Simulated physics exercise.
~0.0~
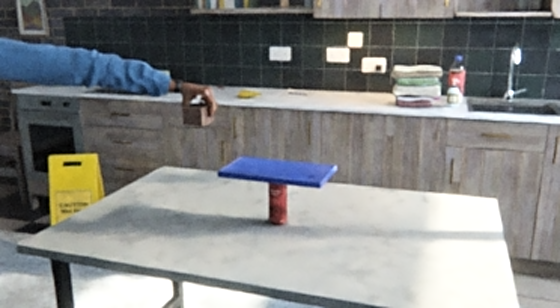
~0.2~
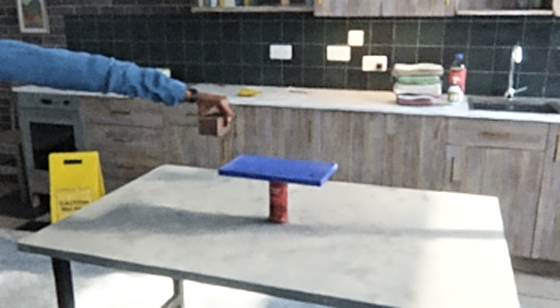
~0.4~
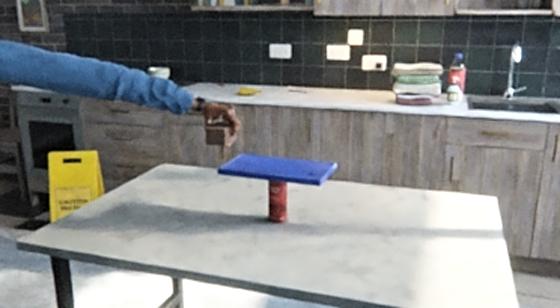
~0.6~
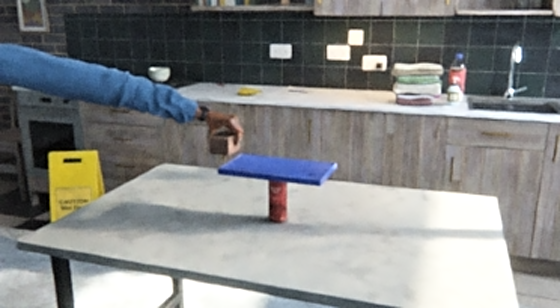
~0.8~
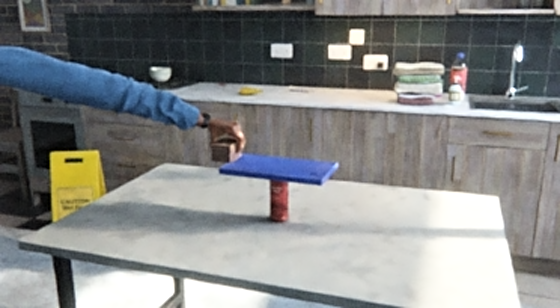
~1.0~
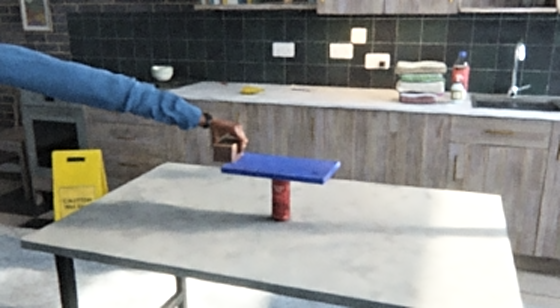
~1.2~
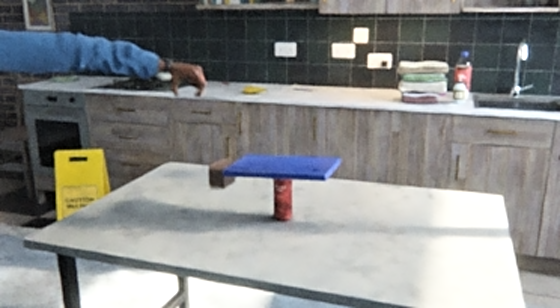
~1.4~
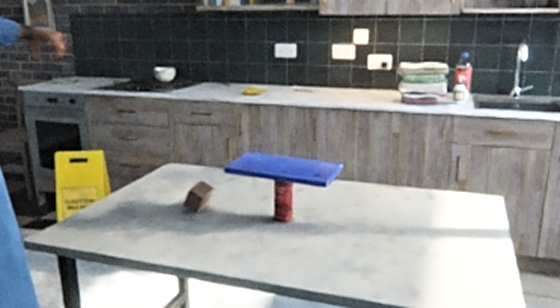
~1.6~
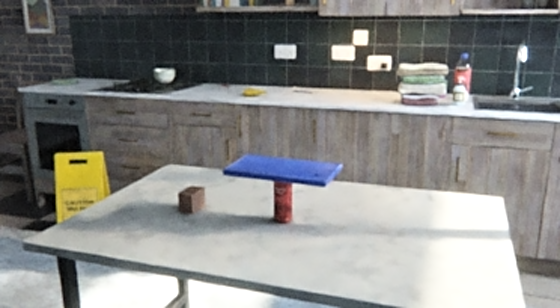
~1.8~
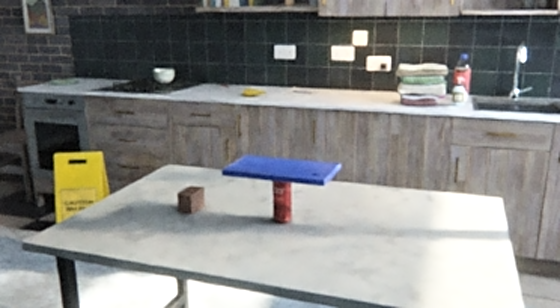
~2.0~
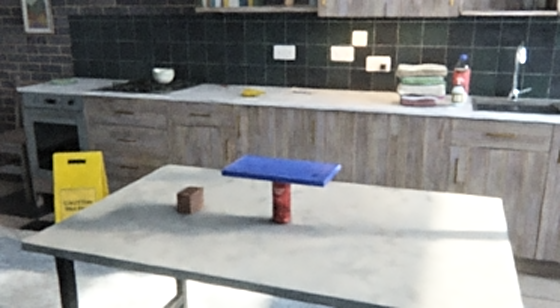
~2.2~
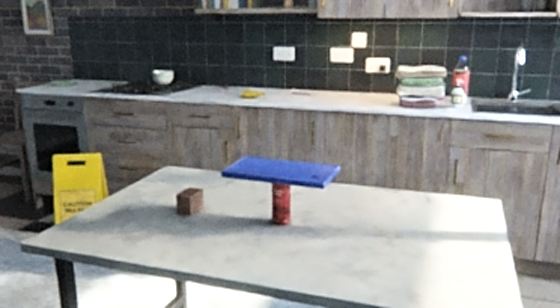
Brown block slipping off the left edge of a blue tray balanced on a red can, tumbling and settling on the table.
